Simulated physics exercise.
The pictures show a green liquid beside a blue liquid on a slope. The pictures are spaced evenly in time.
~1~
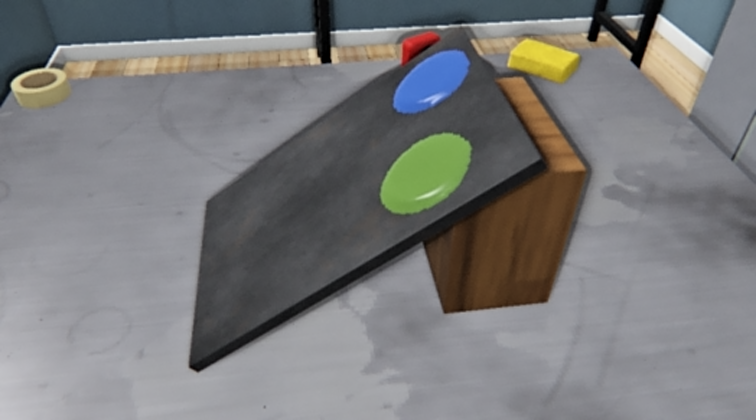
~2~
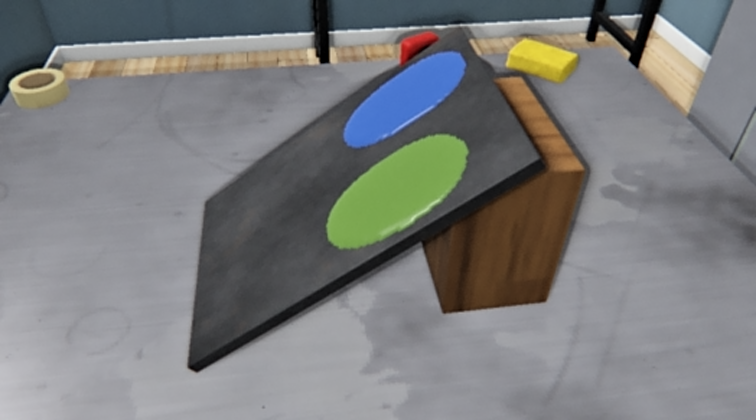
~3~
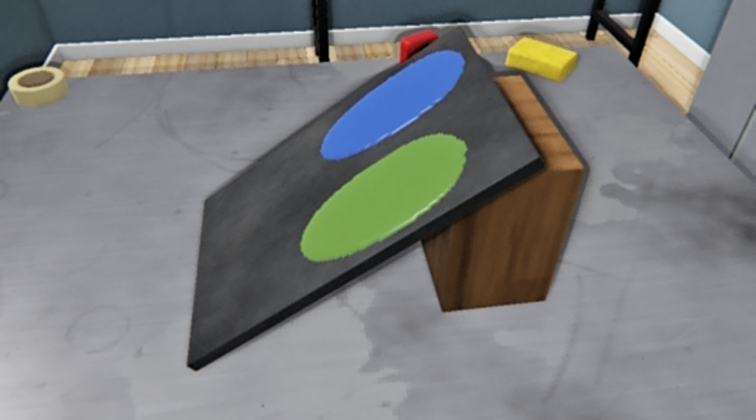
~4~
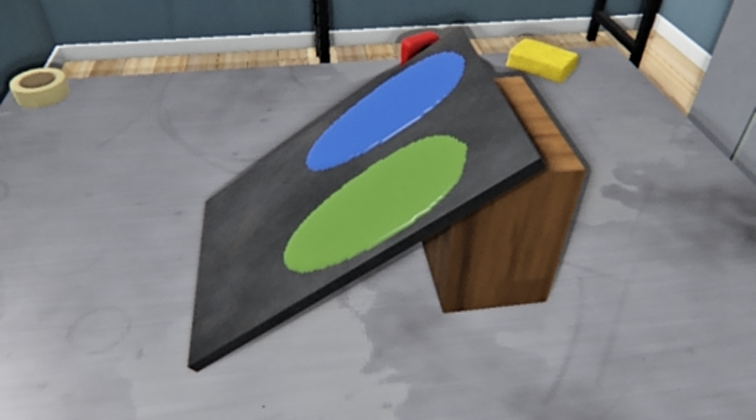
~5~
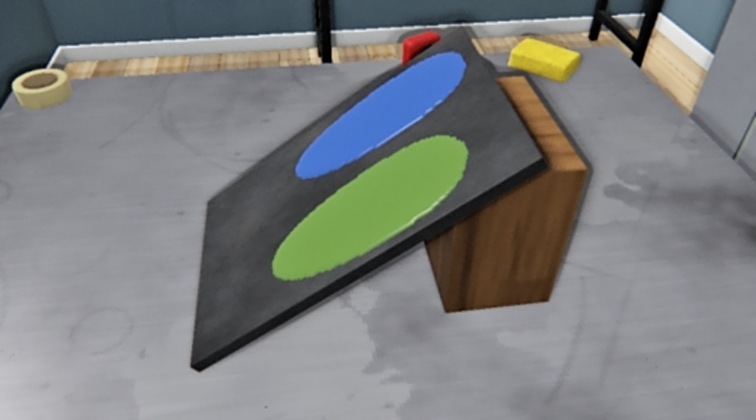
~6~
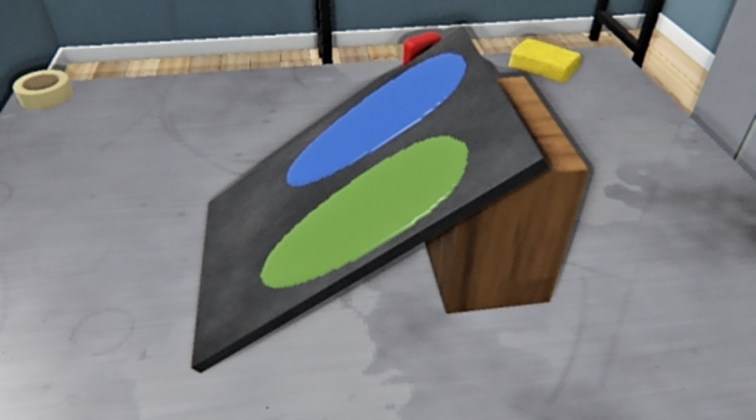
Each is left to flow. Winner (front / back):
Front.
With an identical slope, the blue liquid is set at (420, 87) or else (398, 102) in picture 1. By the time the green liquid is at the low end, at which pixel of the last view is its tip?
The tip reaches roughly (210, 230) on the first try and roughly (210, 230) on the second.
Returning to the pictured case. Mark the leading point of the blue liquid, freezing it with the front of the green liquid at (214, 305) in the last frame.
Roughly at (243, 208).
A moment on, the green liquid is close to the edge; the blue liquid is three quarters of the way down.
When it is over, the green liquid is at the low edge; the blue liquid is close to the edge.
